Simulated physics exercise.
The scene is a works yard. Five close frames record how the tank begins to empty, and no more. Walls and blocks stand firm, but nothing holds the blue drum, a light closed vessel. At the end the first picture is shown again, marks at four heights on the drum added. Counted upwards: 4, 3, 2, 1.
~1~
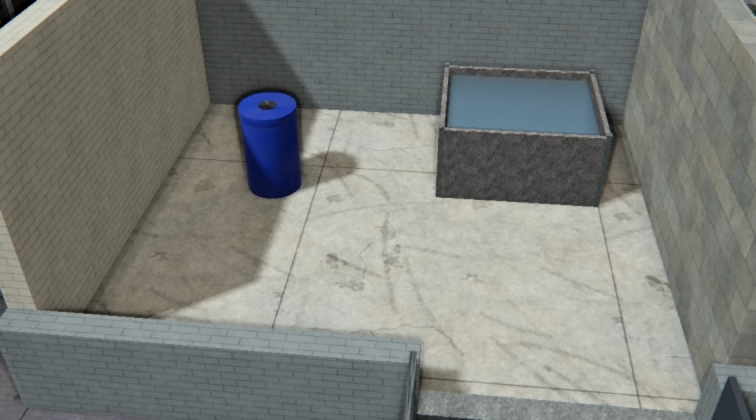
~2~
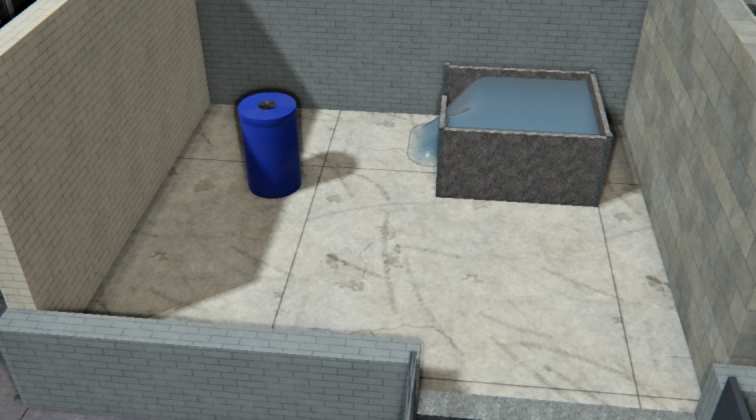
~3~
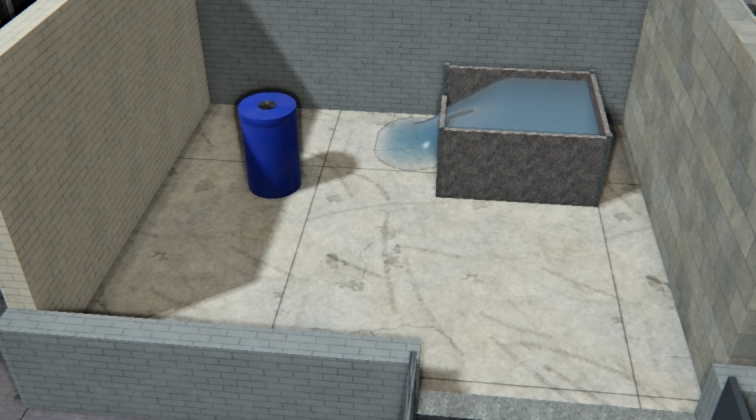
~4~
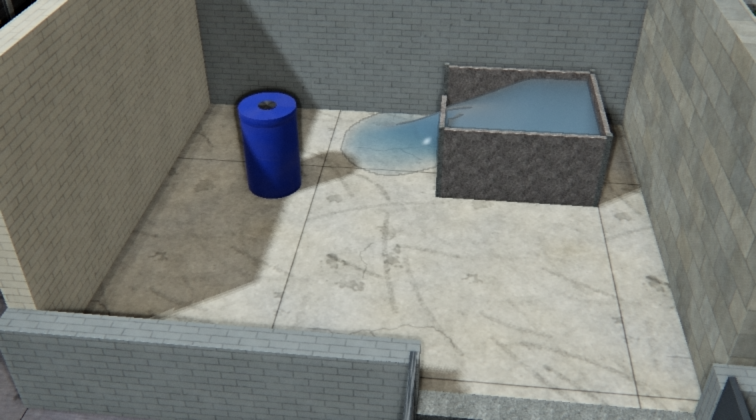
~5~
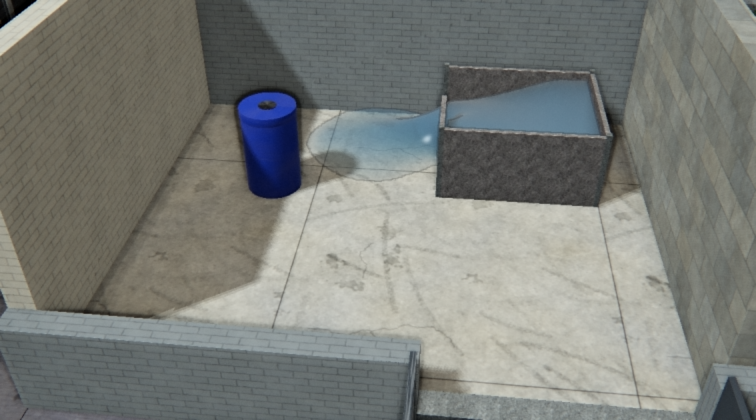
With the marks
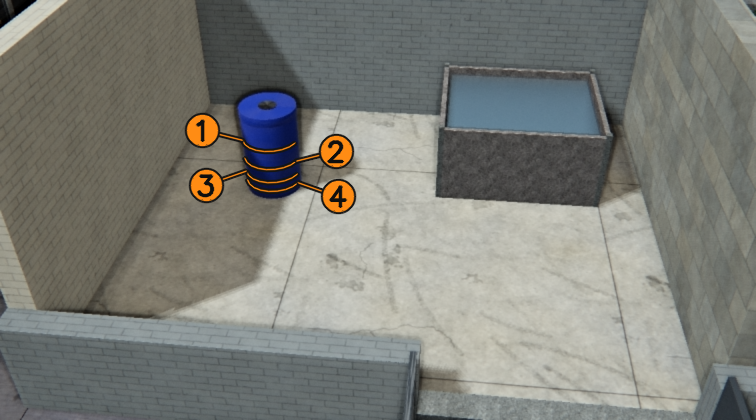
Works yard with a blue drum and a full stone-walled tank, water pouring from the tank's left side and spreading left across the ground.
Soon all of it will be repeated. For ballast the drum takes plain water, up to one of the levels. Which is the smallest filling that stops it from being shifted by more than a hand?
It is 3.
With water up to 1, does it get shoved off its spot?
No, not at all.
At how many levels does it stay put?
Three.
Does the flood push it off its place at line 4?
Yes, that goes wrong.
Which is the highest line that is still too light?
4 it is.
On the marked copy, 1 at (264, 151); 2 at (266, 169); 3 at (267, 182); 4 at (268, 191); from the bottom up 4, 3, 2, 1.
Choosing 1, it does not move.
Choosing 2, it does not move.
Choosing 3, it does not move.
Choosing 4, it is pushed about twice its own width away.
